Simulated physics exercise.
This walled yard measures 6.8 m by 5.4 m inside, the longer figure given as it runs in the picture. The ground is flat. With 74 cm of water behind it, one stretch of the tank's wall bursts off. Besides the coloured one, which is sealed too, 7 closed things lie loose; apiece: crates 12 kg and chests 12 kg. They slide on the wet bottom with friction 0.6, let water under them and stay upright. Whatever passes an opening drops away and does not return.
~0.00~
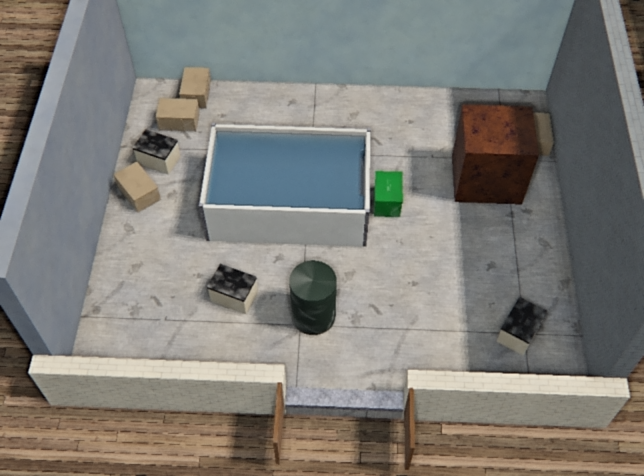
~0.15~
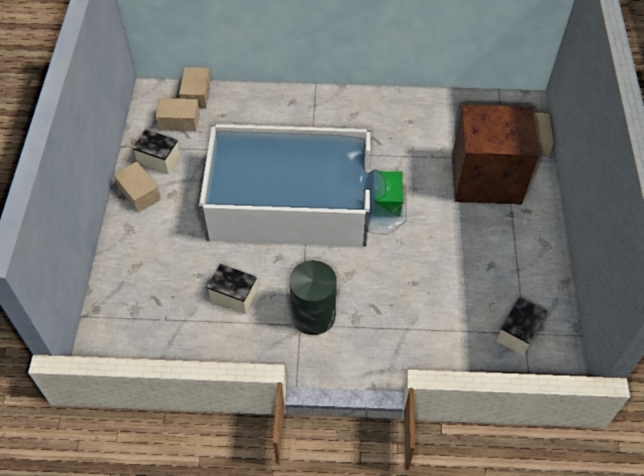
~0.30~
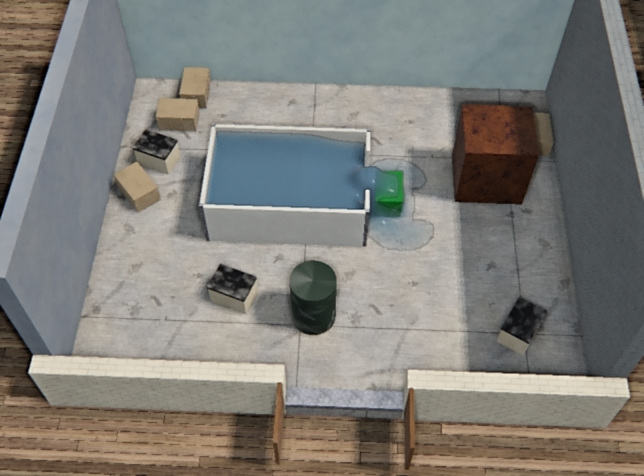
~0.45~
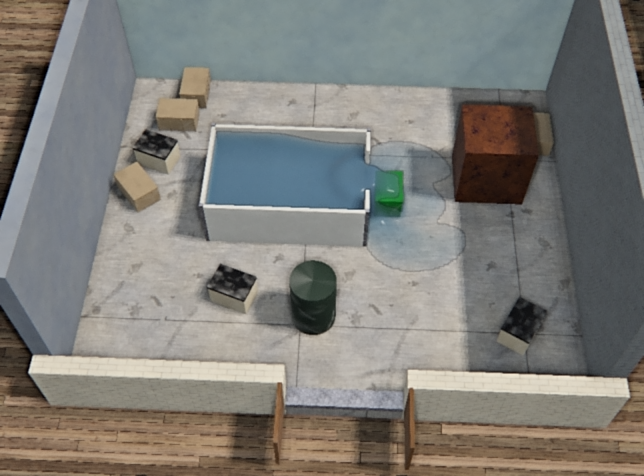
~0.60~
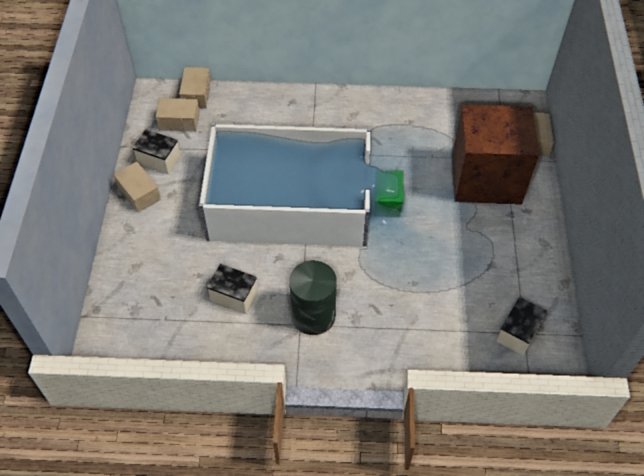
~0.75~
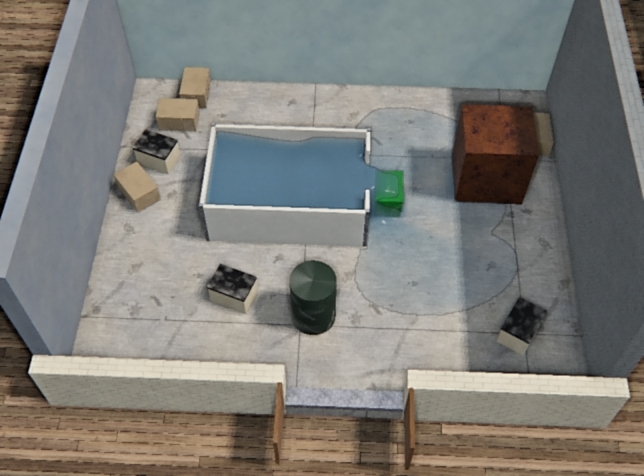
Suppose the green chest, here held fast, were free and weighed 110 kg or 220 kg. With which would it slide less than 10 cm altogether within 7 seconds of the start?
I expect that only the higher weight holds it.
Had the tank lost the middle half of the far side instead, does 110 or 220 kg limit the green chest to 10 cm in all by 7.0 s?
Then the lower weight is enough.
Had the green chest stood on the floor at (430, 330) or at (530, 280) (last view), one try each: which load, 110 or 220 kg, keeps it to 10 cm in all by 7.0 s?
In turn: Either load holds; the smaller is enough.
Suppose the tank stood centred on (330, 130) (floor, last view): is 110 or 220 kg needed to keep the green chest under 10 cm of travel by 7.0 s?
In that case the smaller load will do.
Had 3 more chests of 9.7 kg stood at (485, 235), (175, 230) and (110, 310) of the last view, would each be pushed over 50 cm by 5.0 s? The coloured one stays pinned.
In turn: Past it, less, short of it.
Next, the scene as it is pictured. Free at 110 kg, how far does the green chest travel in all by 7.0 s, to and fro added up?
Some 80 cm in all.
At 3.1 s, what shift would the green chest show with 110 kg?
Roughly 80 cm.
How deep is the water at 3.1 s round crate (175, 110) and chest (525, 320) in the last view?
About 0 and 17 cm.
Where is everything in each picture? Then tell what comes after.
The green chest at (389, 186), on the bottom; 3.2 m2 under water; 0 of 8 have shifted, in the first picture.
The green chest at (389, 186) rests on the ground; 3.6 m2 under water; 0 of 8 have shifted, in the second picture.
The green chest at (389, 186) rests on the ground; 4.3 m2 under water; 0 of 8 have shifted, in the third picture.
The green chest at (389, 186), on the bottom; 5.7 m2 under water; 0 of 8 have shifted, in the fourth picture.
The green chest at (389, 186), on the bottom; water covers 7.4 m2; 0 of 8 have shifted, in the fifth picture.
The green chest at (389, 186), on the bottom; water covers 9.3 m2; 0 of 8 have shifted, in the sixth picture.
After 1.4 s the green chest would be 80 cm from its start with 110 kg and 0 cm from its start with 220 kg; 18 cm of water round it then.
After 3.1 s the green chest would be 80 cm from its start with 110 kg and 0 cm from its start with 220 kg; 16 cm of water round it then.
After 4.9 s the green chest would be 80 cm from its start with 110 kg and 0 cm from its start with 220 kg; 14 cm of water round it then.
After 7.0 s the green chest would be 80 cm from its start with 110 kg and 0 cm from its start with 220 kg; 15 cm of water round it then.
